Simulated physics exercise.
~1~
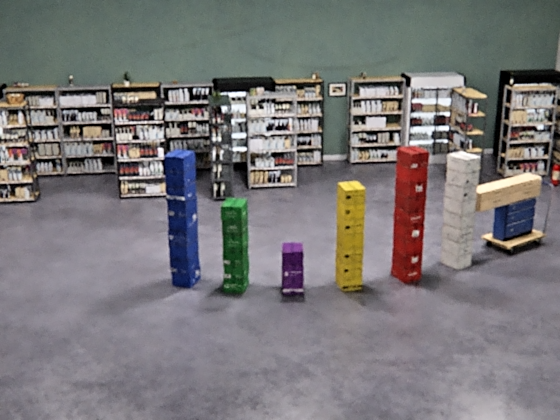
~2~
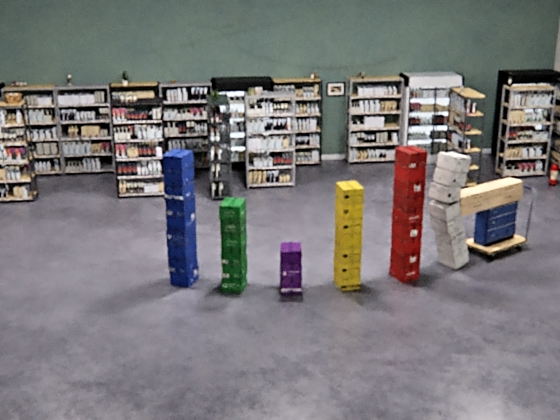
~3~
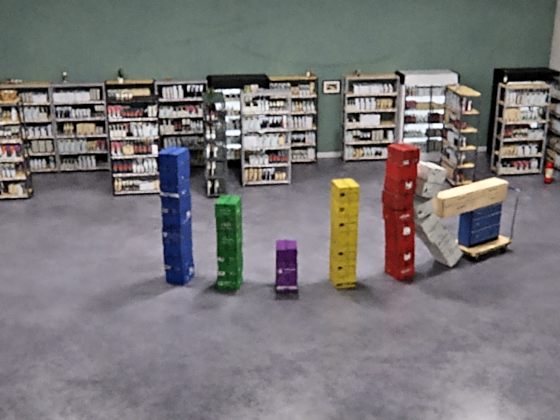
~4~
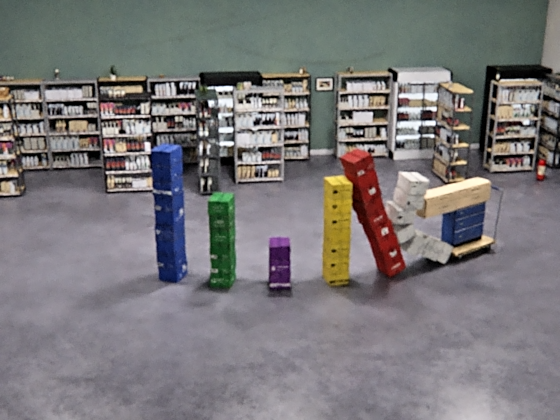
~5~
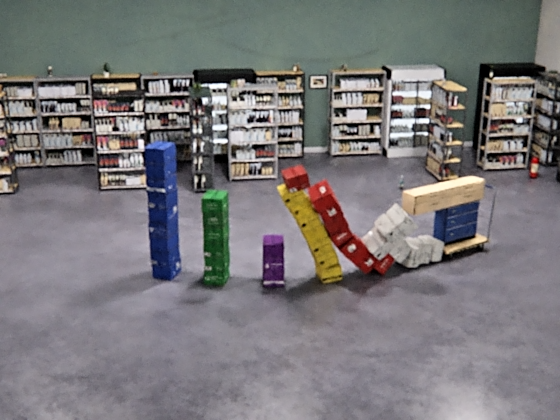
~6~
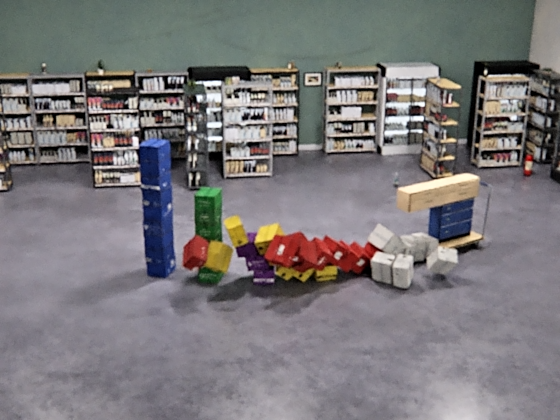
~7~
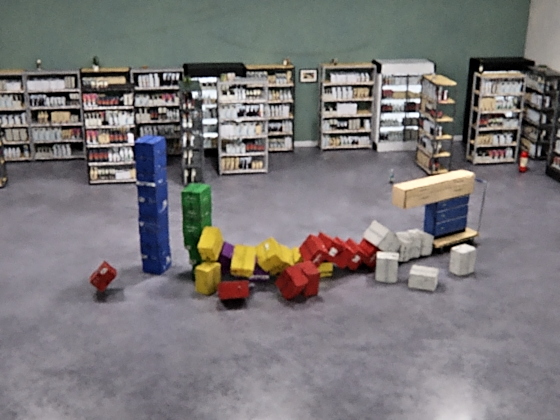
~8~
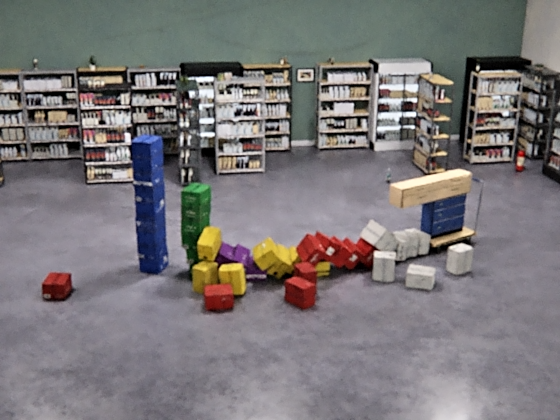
On a shop floor lined with shelves, a trolley carrying a long wooden case rolls left into a white column of cartons, which topples into the red, then yellow and purple ones, leaving cartons strewn about while the blue column and a shortened green one stay standing.
